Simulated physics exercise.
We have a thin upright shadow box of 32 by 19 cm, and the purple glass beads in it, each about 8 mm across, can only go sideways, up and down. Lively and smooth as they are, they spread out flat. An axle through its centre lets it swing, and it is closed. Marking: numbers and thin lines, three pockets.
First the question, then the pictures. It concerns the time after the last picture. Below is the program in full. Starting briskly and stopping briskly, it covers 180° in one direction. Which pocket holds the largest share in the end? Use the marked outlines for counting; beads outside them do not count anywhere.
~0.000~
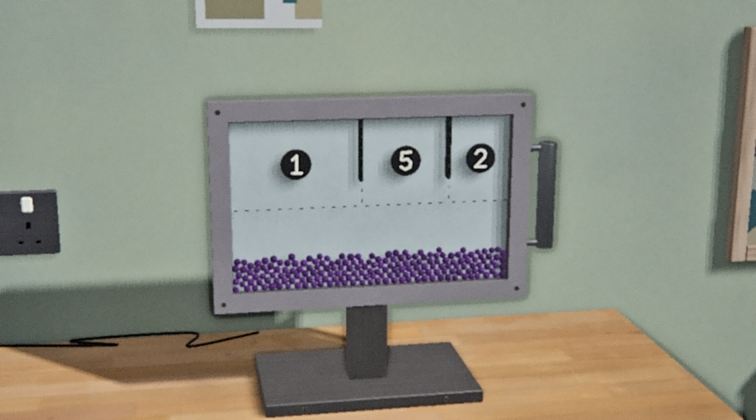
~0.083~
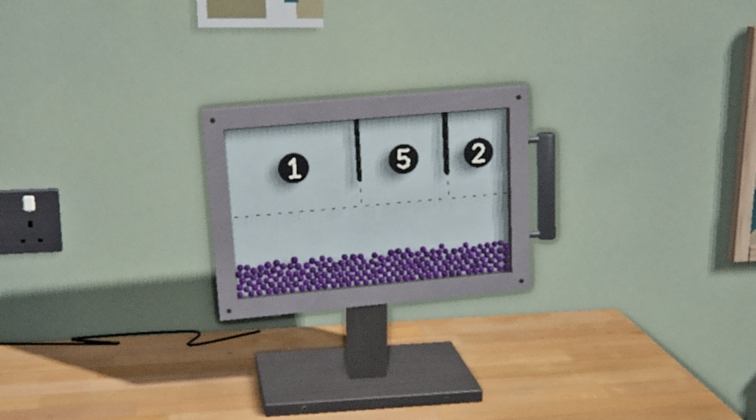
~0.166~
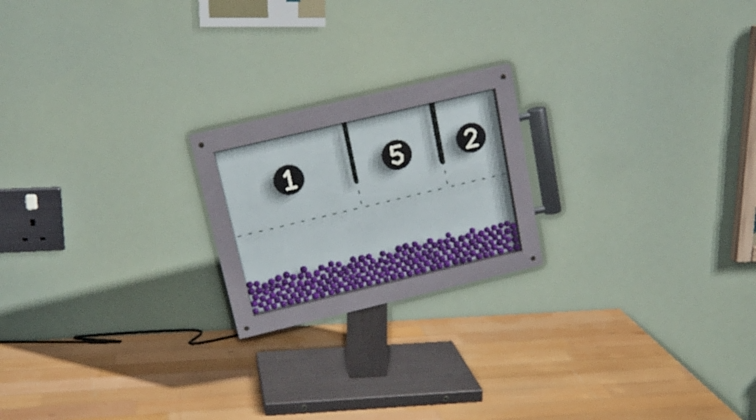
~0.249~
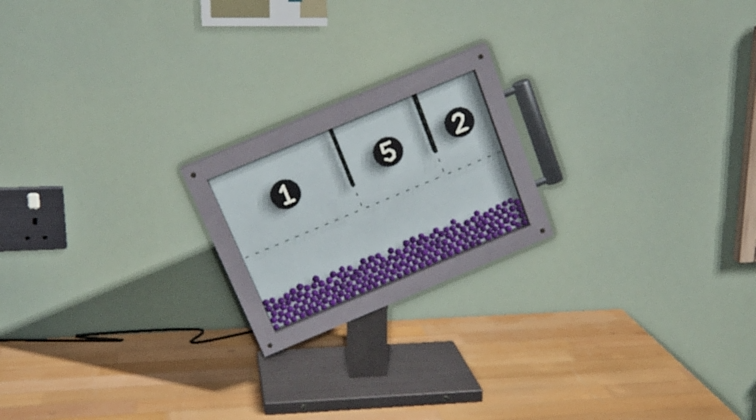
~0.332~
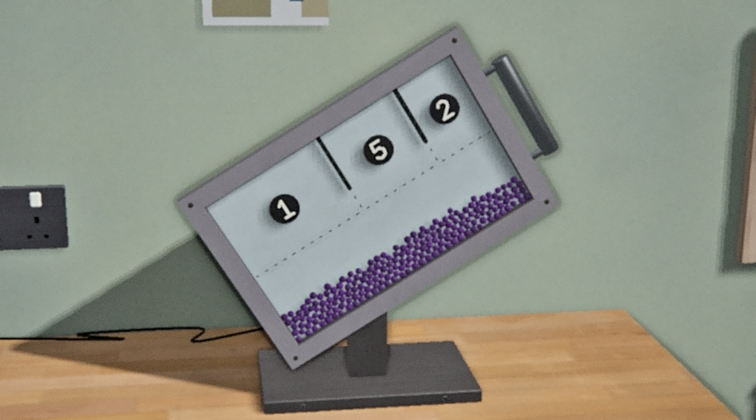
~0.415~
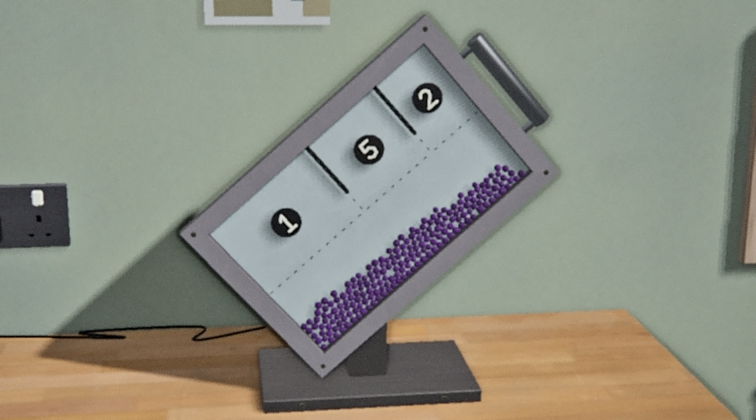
The pocket marked 1.
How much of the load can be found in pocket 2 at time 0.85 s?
0 per cent.
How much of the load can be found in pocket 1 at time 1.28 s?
The share there is some 60 per cent.
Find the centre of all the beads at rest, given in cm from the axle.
It lies close to 9 centimetres right and 6 centimetres below.
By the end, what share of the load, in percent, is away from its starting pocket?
My reckoning puts it near 100 percent.
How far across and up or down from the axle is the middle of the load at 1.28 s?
The middle sits around 9 cm right of it and 9 cm below it.
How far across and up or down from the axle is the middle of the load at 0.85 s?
Right by about 3 cm and below by about 12 cm.
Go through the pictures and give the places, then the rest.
In the first picture, level; about 190 beads; beads centred (372, 269); top one (292, 257); no. 1 (296, 165), no. 2 (481, 158), no. 5 (406, 161).
In the second picture, turned 3° anticlockwise; beads centred (376, 268); top one (500, 243).
In the third picture, turned 11° anticlockwise; beads centred (385, 266); top one (507, 224); wall ends (356, 181), (442, 162).
In the fourth picture, turned 21° anticlockwise; beads centred (396, 263); top one (510, 201).
In the fifth picture, turned 31° anticlockwise; beads centred (404, 259); top one (514, 180).
In the sixth picture, turned 41° anticlockwise; beads centred (404, 259); top one (498, 168); no. 1 (286, 223), no. 2 (427, 98), no. 5 (369, 150).
After 0.85 s, it stands 93° anticlockwise; the beads' middle is 3 cm right of and 12 cm below the centre; no. 1, 35 %.
After 1.28 s, it stands 144° anticlockwise; the beads' middle is 9 cm right of and 9 cm below the centre; no. 1, 60 %.
After 1.65 s, it stands 180° anticlockwise; the beads' middle is 10 cm right of and 5 cm below the centre; no. 1, 90 %.
All still by 2.3 s, it stands 180° anticlockwise; no. 1, 100 %, no. 2, 0 %, no. 5, 0 %.
